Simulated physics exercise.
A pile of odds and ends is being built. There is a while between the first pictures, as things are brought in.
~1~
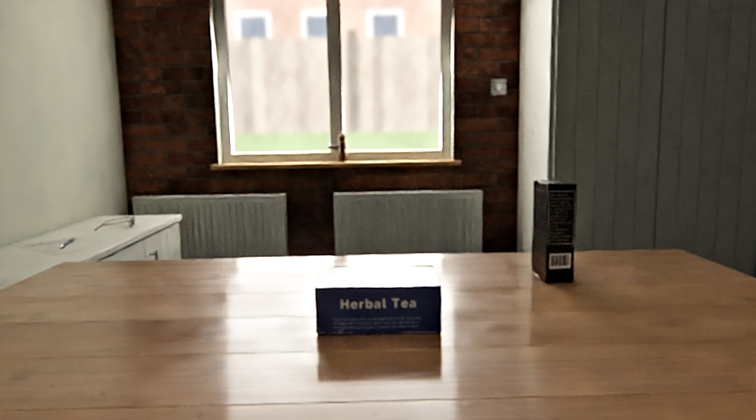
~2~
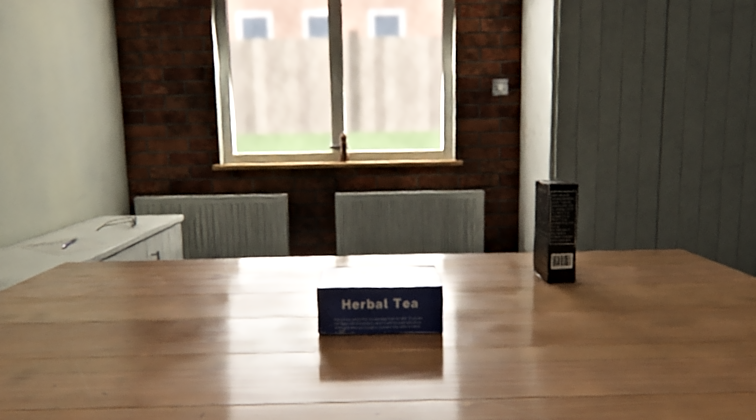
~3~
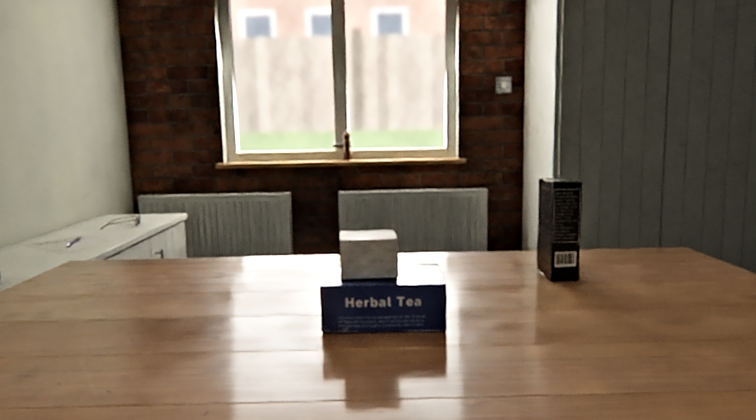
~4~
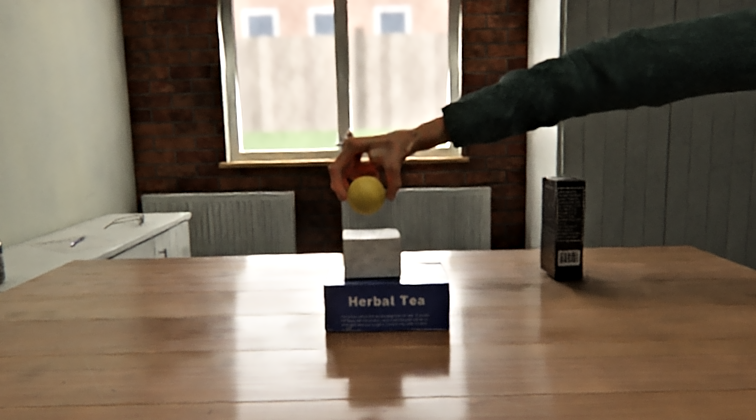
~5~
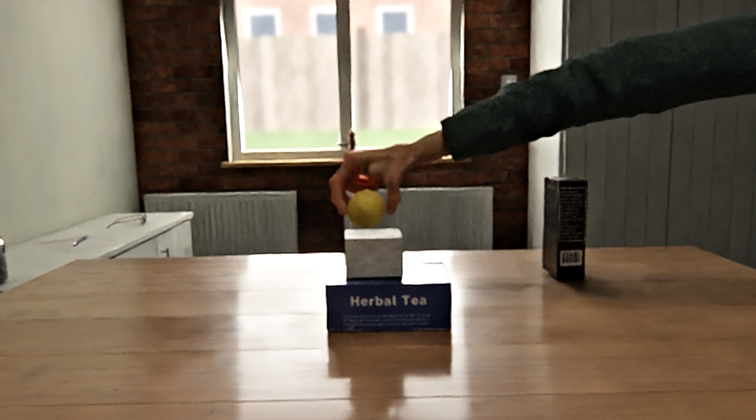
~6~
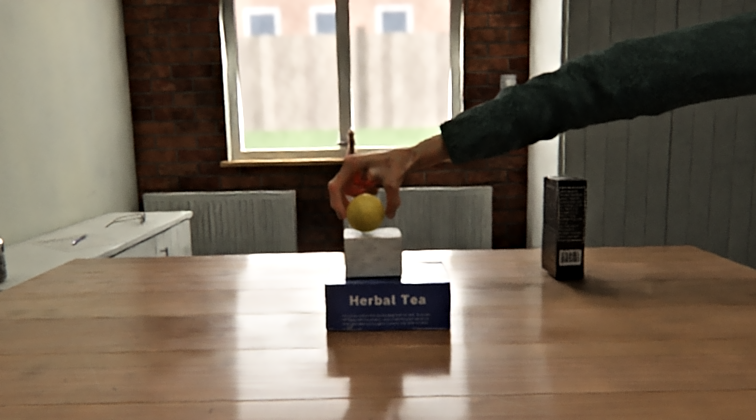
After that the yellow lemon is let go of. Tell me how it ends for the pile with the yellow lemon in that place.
It ends with the pile still standing.
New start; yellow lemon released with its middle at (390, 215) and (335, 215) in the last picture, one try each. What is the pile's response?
First try: The pile stands firm; second try: It topples.
Then, 0.50 s on from there, no change.
Then, 1.30 s on from there, yellow lemon resting near (365, 214).
In the end, all 4 unmoved. At the end, from the last picture's camera, yellow lemon near (364, 214). The pile stays up.
